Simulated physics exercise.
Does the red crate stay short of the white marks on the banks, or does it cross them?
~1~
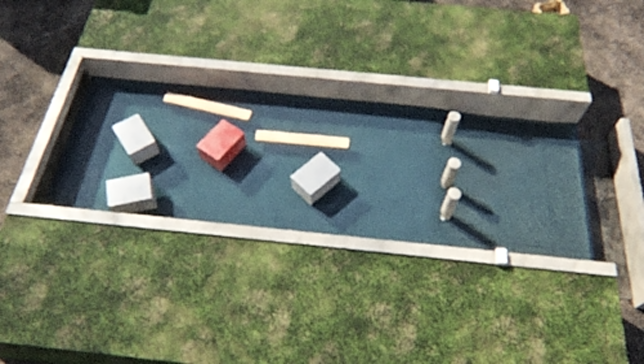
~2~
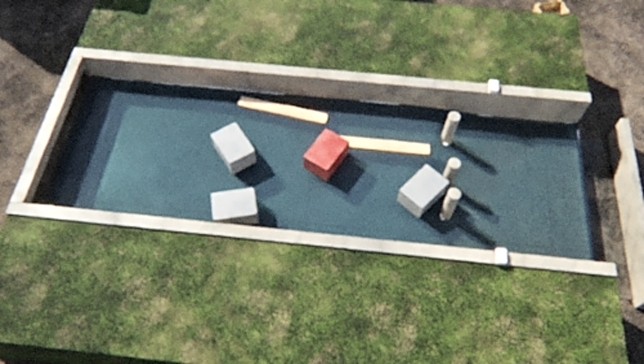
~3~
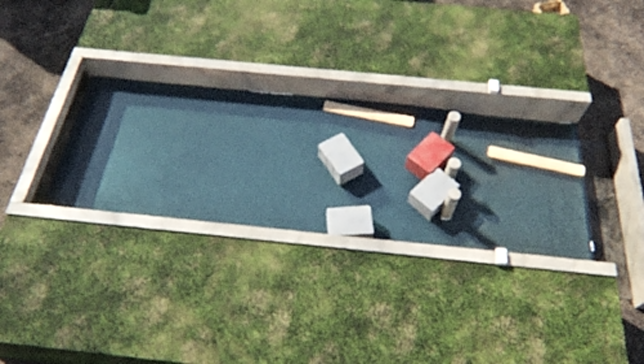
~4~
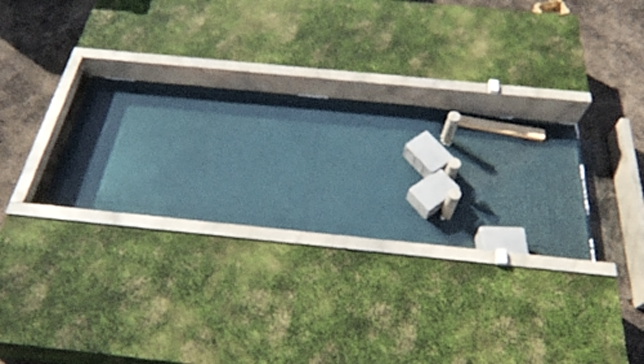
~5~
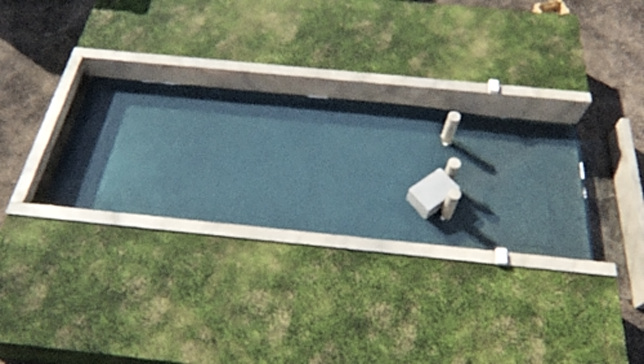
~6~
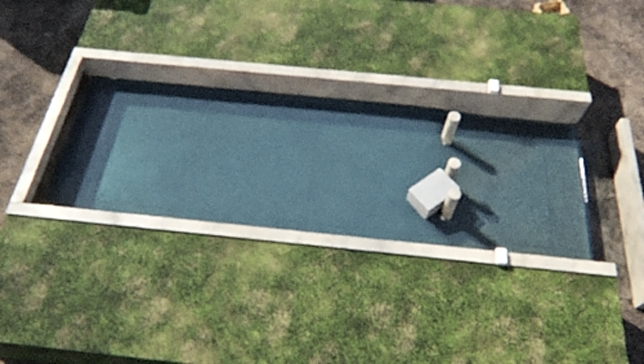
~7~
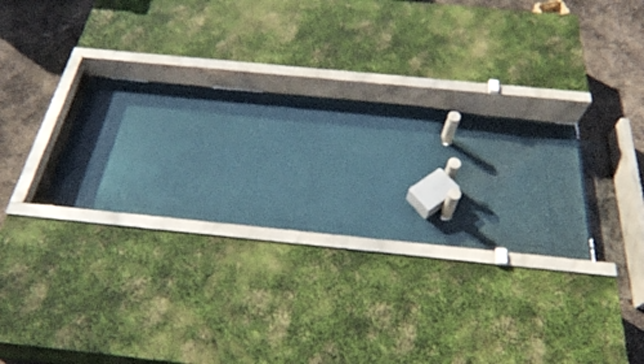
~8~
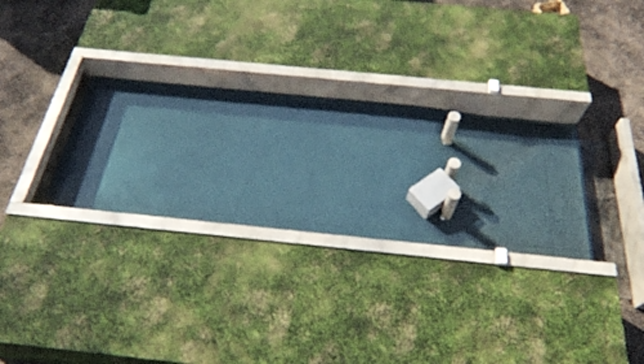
The red crate crosses the white marks. It drifts right to the posts, gets past them and is then gone from the channel.
